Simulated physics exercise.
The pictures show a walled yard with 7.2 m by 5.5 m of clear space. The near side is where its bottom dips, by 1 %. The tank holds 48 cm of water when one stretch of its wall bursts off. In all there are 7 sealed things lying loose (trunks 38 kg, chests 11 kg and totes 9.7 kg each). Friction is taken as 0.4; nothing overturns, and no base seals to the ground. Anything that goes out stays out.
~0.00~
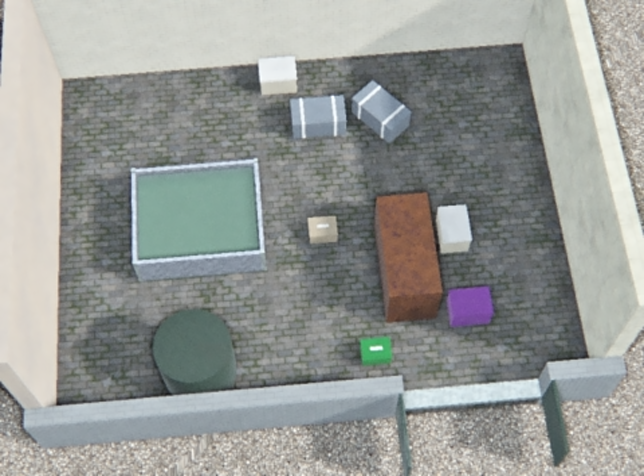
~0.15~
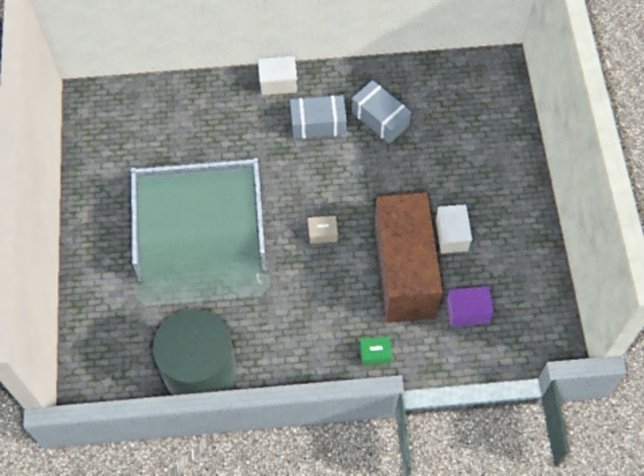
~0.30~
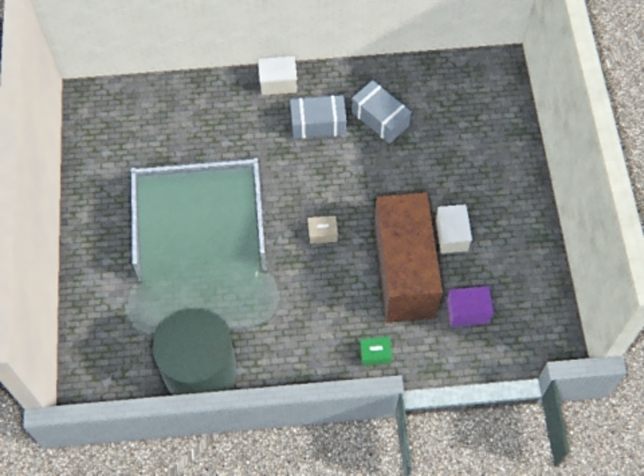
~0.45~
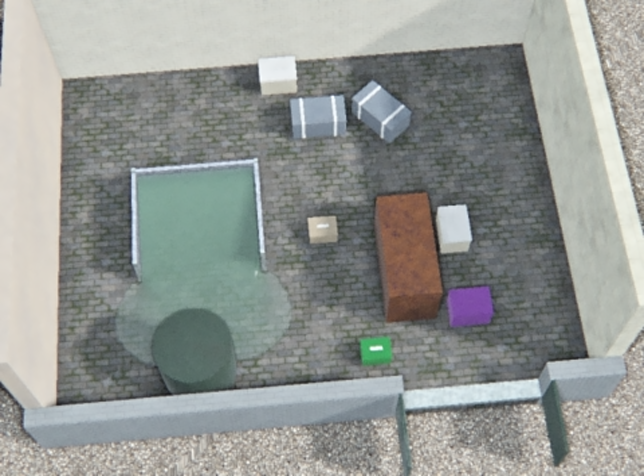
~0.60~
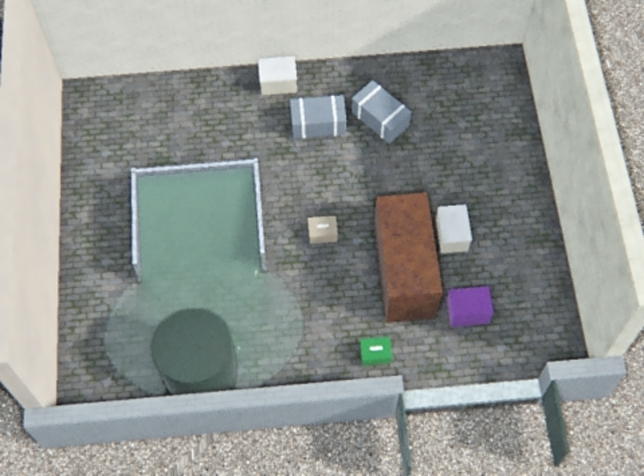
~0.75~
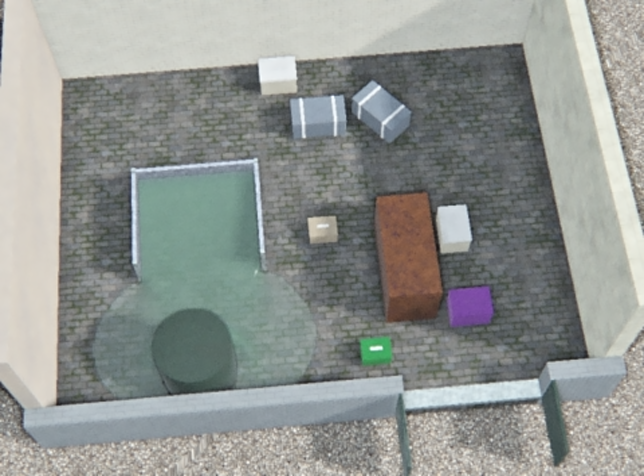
Water spilling from the open near side of a green tank and spreading around a dark round object, boxes staying still.
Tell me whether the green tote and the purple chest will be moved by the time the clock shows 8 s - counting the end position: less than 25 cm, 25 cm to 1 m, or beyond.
Outcome: The green tote ends a long way off. The purple chest ends a short way off.
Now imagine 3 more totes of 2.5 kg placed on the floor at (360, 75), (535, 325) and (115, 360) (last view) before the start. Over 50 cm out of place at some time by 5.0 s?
Well, in that order it's lower, higher and higher.
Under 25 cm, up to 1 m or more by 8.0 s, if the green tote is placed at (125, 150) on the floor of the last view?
As it turns out, it barely budges.
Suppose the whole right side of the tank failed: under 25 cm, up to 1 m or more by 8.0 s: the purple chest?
The purple chest simply stays where it is.
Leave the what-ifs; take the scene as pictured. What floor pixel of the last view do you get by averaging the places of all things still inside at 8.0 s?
The centre is close to (398, 200).
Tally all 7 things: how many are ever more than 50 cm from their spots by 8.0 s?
That comes to 2.
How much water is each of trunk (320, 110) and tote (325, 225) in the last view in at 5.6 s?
Close to 0 and 1 centimetres.
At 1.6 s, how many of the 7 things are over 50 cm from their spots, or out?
The number by then is 0.
After 1.6 s the green tote is near (376, 348), 0.0 m from its start, aground; the purple chest is near (471, 301), 0.0 m from its start, aground; 0 of 7 are out; 0 afloat.
After 3.6 s the green tote is near (520, 338), 2.0 m from its start, aground; the purple chest is near (497, 282), 0.5 m from its start, aground; 0 of 7 are out; 0 afloat.
After 5.6 s the green tote is near (568, 343), 2.6 m from its start, afloat; the purple chest is near (499, 279), 0.5 m from its start, aground; 0 of 7 are out; 1 afloat.
After 8.0 s the green tote is near (569, 334), 2.6 m from its start, aground; the purple chest is near (499, 279), 0.5 m from its start, aground; 0 of 7 are out; 0 afloat.
